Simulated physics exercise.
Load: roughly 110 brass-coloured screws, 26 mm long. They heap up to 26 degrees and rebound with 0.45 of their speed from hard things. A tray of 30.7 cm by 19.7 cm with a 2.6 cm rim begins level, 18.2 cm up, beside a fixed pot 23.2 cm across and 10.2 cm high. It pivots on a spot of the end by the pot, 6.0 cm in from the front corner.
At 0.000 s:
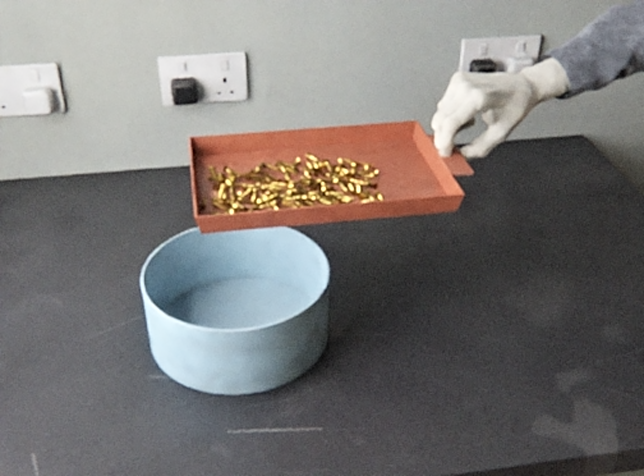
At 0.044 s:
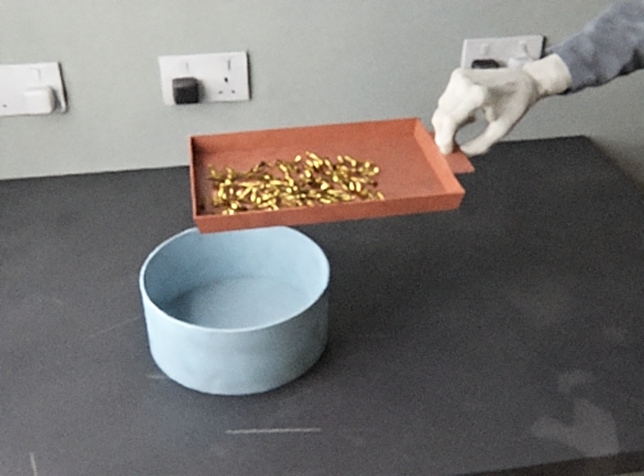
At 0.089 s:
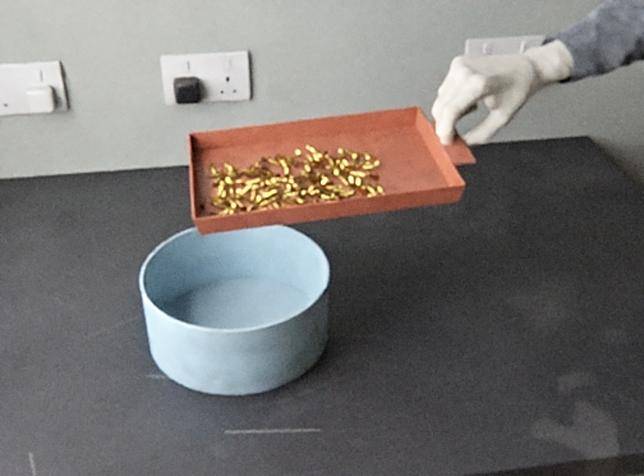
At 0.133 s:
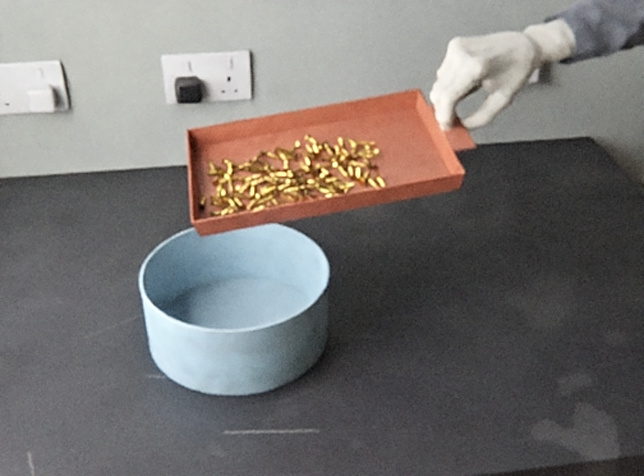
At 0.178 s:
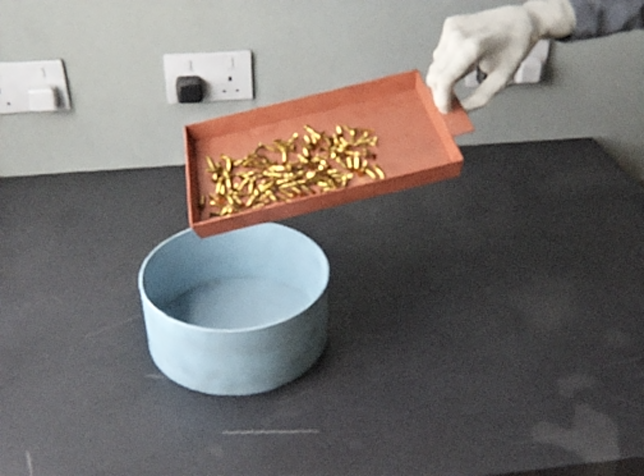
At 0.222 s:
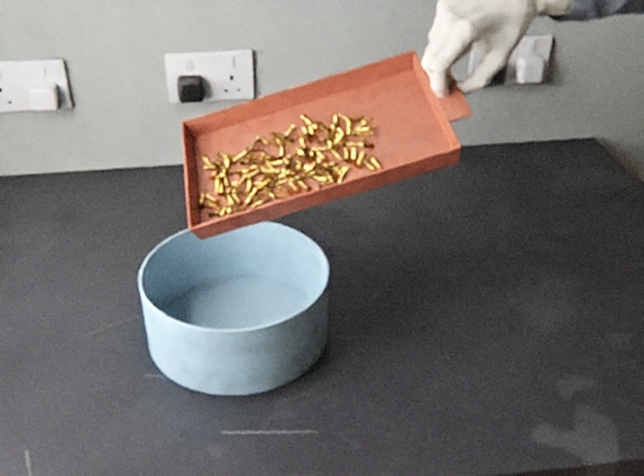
A shallow reddish-brown tray scattered with small brass-coloured pieces starts out level above a round, light blue pot on a dark tabletop. A pale-gloved hand gripping its right end then raises that end steadily, tilting the tray down to the left while the pieces stay spread across it.
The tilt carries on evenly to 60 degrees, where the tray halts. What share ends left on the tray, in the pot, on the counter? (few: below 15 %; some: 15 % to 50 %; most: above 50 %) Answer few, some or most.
Left on the tray: Most; in the pot: Some; on the counter: Few.
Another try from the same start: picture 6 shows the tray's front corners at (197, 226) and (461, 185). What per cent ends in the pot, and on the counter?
Pot 5, counter 0.
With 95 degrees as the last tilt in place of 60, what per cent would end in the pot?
It would be near 100 per cent.
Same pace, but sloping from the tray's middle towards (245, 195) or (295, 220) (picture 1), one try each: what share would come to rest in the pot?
Some 20 and 10 per cent.
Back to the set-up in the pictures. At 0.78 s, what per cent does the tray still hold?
Roughly 80 per cent.
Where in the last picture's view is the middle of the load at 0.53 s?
At about (222, 190).
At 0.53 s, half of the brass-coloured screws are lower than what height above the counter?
Roughly 22 cm.
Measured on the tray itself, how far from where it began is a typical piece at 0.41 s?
Roughly 3 cm.
Then, at 0.41 s, tilt 41 degrees; the tray holds 100 %, the pot 0 %.
Then, at 0.53 s, tilt 55 degrees; the tray holds 100 %, the pot 0 %.
Then, at 0.78 s, tilt 60 degrees; the tray holds 80 %, the pot 10 %.
In the end, at 1.7 s, tray 70 %, pot 30 %, counter 0 %.
